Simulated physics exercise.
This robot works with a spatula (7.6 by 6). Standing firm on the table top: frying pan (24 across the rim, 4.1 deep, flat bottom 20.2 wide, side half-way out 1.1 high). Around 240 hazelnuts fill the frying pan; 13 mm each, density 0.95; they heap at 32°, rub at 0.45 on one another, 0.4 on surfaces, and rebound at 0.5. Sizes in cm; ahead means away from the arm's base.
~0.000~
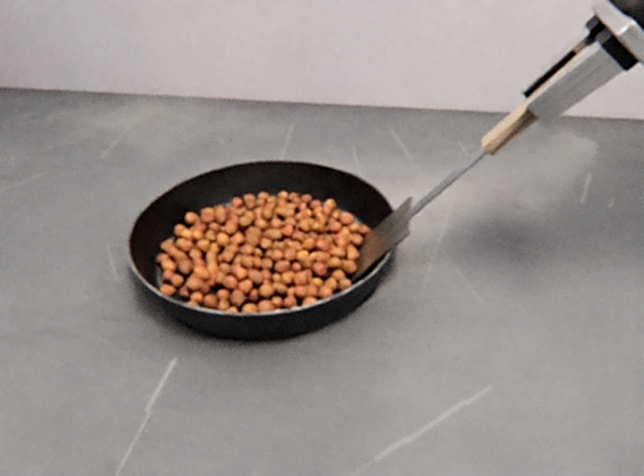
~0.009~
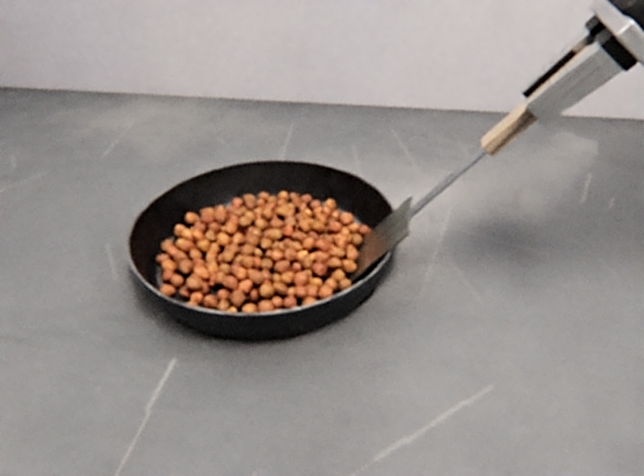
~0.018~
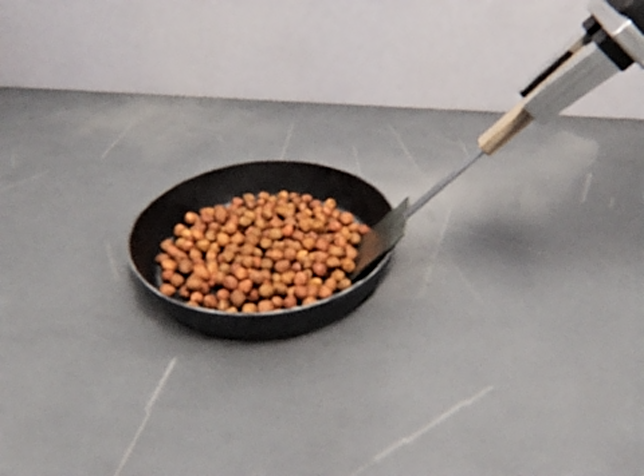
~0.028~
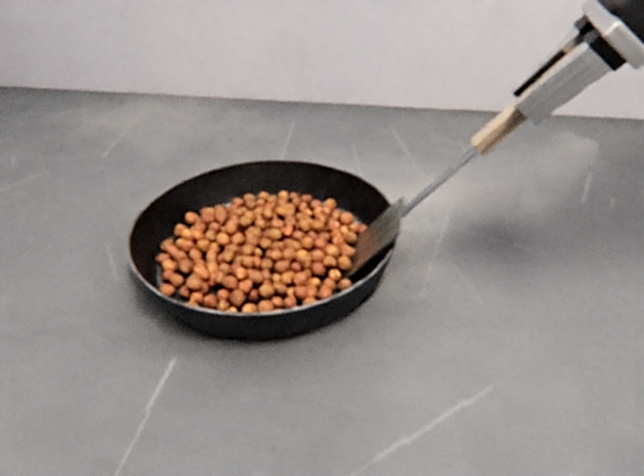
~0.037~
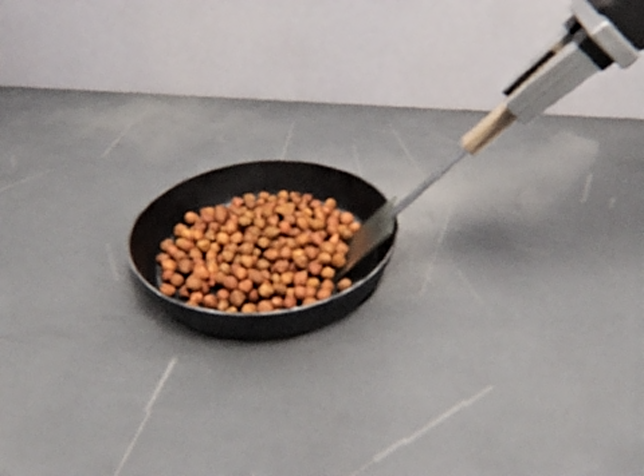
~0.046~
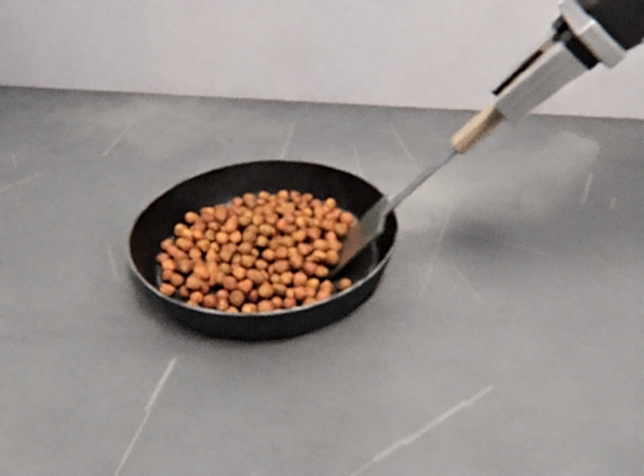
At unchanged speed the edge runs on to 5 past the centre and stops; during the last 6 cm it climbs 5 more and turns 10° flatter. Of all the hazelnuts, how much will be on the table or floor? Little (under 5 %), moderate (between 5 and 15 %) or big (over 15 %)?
Share on the table or floor: Moderate (between 5 and 15 %).
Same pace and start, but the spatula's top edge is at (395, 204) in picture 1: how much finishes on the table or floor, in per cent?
Some 5 per cent.
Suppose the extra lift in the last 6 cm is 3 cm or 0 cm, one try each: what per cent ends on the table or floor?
About 0 and 0 per cent.
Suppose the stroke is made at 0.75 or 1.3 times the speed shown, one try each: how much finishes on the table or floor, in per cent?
Some 0 and 10 per cent.
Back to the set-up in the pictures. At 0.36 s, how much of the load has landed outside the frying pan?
About 8 per cent.
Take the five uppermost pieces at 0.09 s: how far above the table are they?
About 4 cm.
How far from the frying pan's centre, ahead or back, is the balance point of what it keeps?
About 3.0 cm ahead.
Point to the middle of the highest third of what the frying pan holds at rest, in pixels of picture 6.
Around (209, 238).
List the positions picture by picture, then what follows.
The first picture shows the spatula top edge at (410, 214), sloping 51°; upper third of the load around (266, 244), from x 165 to 365, top at y 195; 236 in the frying pan.
The second picture shows the spatula top edge at (410, 214), sloping 51°; upper third of the load around (266, 244), from x 165 to 365, top at y 195.
The third picture shows the spatula top edge at (408, 214), sloping 51°; upper third of the load around (266, 244), from x 165 to 365, top at y 195.
The fourth picture shows the spatula top edge at (402, 214), sloping 51°; upper third of the load around (266, 243), from x 165 to 365, top at y 195.
The fifth picture shows the spatula top edge at (394, 213), sloping 51°; upper third of the load around (270, 240), from x 165 to 365, top at y 195.
The sixth picture shows the spatula top edge at (385, 212), sloping 51°; upper third of the load around (270, 239), from x 165 to 365, top at y 195; 236 in the frying pan.
After 0.09 s, sloping 51°, highest piece 4 above the table; 236 in the frying pan.
After 0.13 s, sloping 47°, highest piece 6 above the table; 236 in the frying pan.
After 0.36 s, sloping 41°, highest piece 5 above the table; 218 in the frying pan, 17 on the table or floor, 1 on the blade or in flight.
After 1.41 s, sloping 41°, highest piece 3 above the table; 218 in the frying pan, 18 on the table or floor.
In the end, 218 in the frying pan, 18 on the table or floor. That is 8 % on the table or floor.
